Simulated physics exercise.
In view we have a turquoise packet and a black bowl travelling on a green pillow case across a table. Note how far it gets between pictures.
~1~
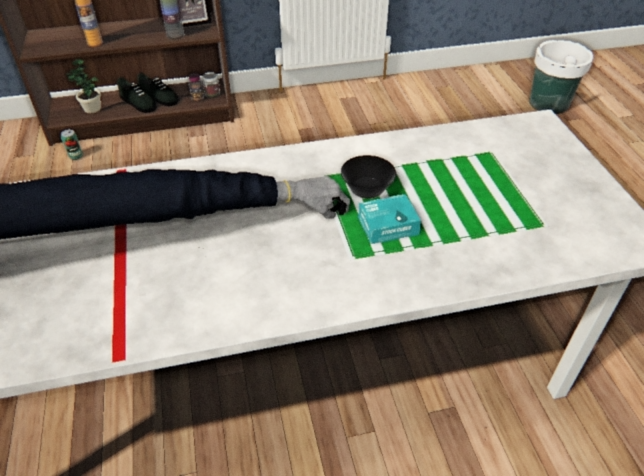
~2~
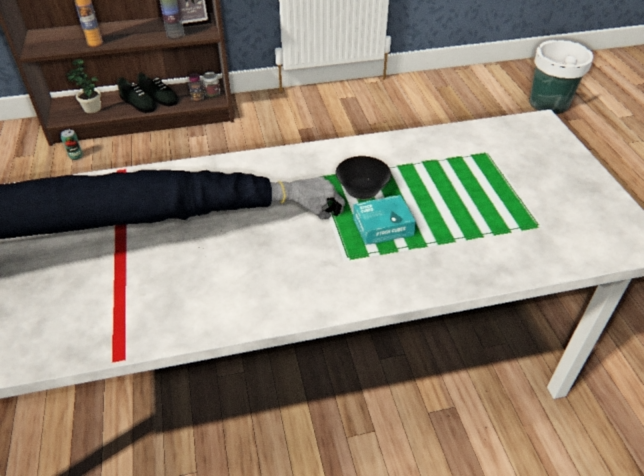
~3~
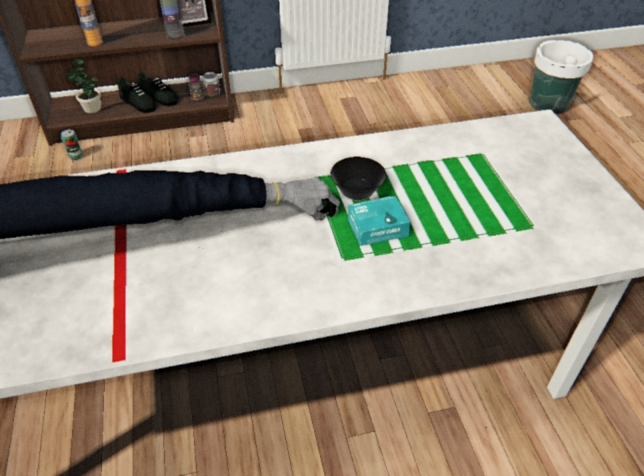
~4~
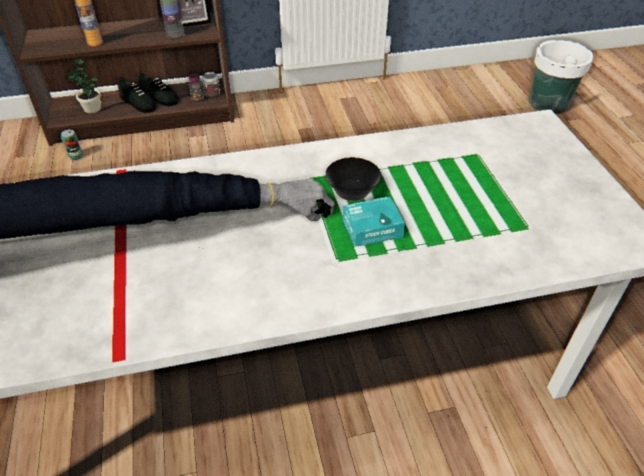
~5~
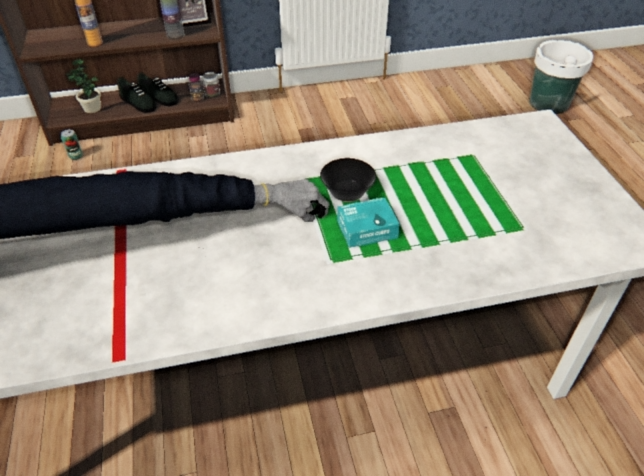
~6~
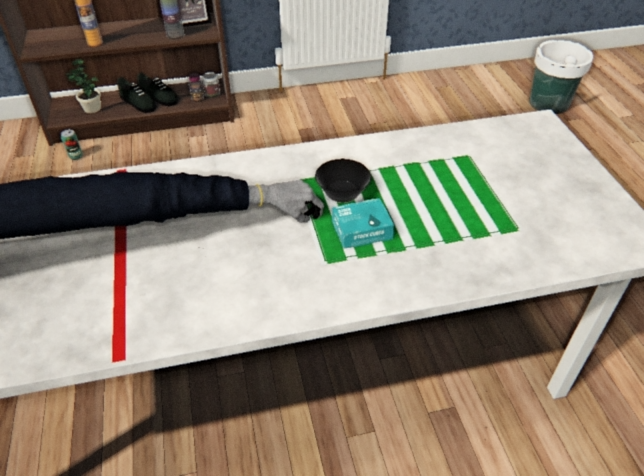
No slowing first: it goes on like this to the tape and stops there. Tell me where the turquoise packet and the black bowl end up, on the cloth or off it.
The turquoise packet ends up on the cloth; the black bowl ends up on the cloth.
Then, 1.62 s past the final frame, hem at the tape; turquoise packet on the cloth near (179, 252); black bowl on the cloth near (172, 209).
Then, 1.73 s past the final frame, hem at the tape; turquoise packet on the cloth near (172, 253); black bowl on the cloth near (165, 210).
When it is over, hem at the tape; turquoise packet on the cloth near (172, 253); black bowl on the cloth near (165, 210). The turquoise packet keeps its seat and the black bowl stays on the cloth.
